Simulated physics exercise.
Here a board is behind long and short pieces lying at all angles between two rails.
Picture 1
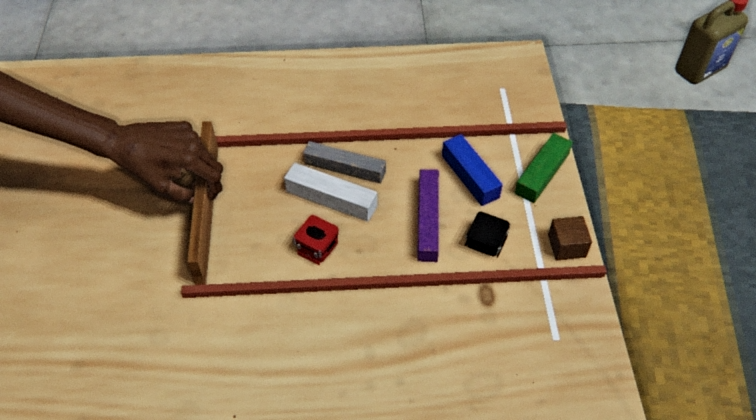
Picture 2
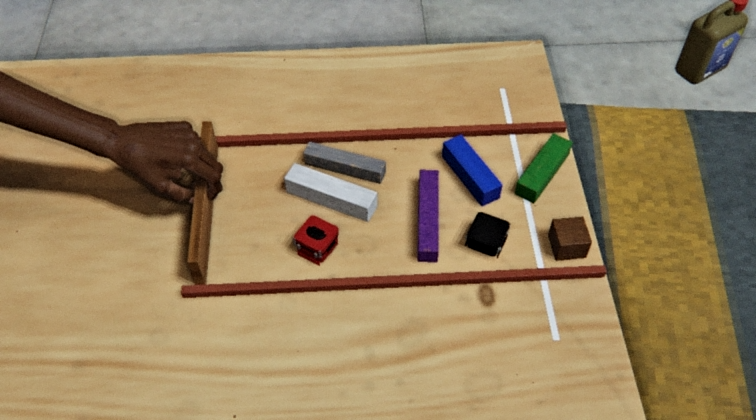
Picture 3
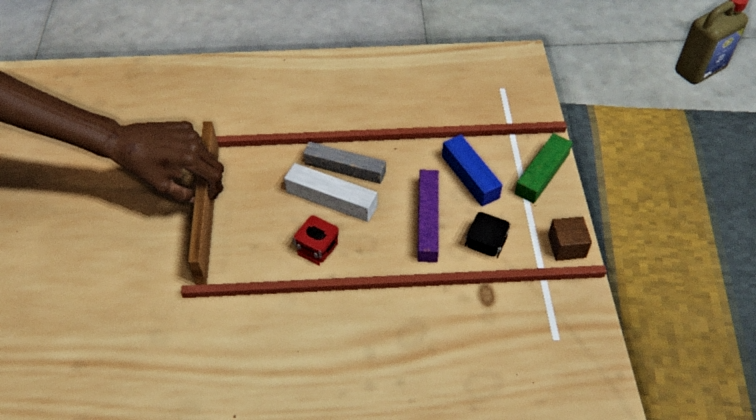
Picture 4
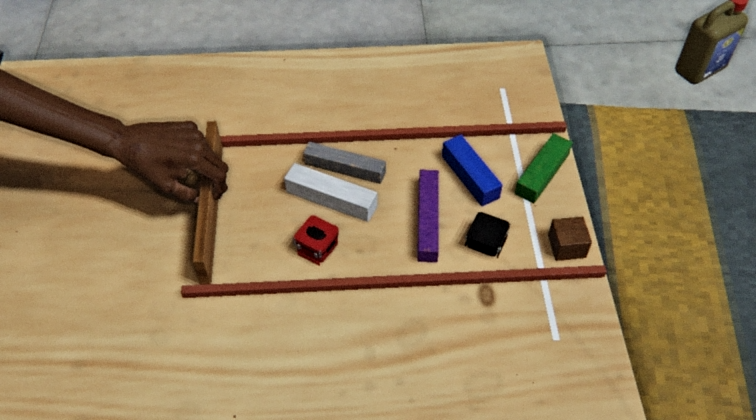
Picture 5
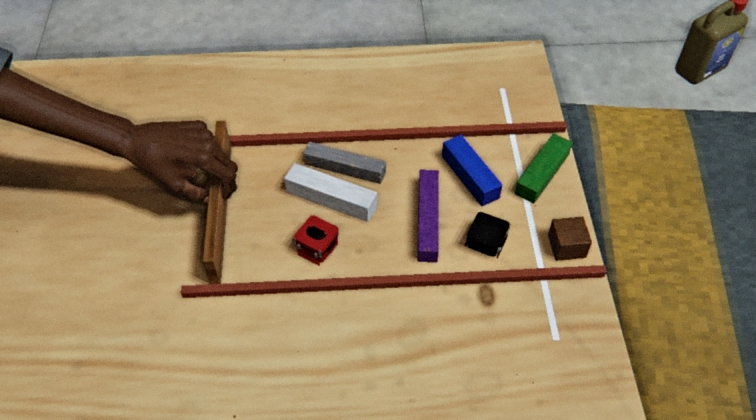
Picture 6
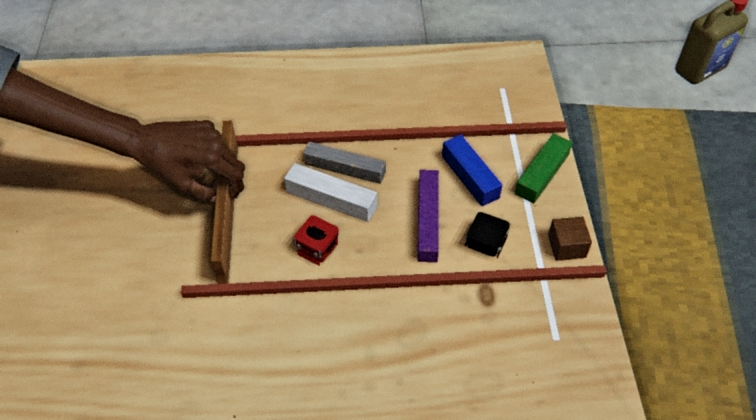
In the video, a hand holds a wooden board upright between two reddish rails on a table, then slides it slightly to the right, while the colored bars and blocks lying ahead of it near a white line stay still.
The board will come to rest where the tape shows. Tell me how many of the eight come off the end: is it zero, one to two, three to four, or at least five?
Three to four.
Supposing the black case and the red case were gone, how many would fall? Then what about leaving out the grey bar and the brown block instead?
You'd get 1 in the first case and 2 in the second one.
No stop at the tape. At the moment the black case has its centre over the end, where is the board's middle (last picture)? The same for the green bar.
The middle would be close to (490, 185) and then close to (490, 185).
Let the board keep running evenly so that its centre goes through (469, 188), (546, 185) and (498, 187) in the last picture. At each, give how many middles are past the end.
1; 5; 3.
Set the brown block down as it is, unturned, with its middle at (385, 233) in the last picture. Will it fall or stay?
I reckon from there it stays aboard.
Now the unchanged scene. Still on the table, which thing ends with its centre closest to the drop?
The one out in front is the blue stick.
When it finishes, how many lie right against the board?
It is in contact with 3.
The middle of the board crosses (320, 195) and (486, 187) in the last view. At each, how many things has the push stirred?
I count 3 first and 8 after.
Early on, none off yet; brown block at rest near (570, 238); green bar at rest near (544, 168); black case at rest near (487, 236).
Finally, the number that fall off is three or four; lost, purple bar, black case, green bar and brown block.
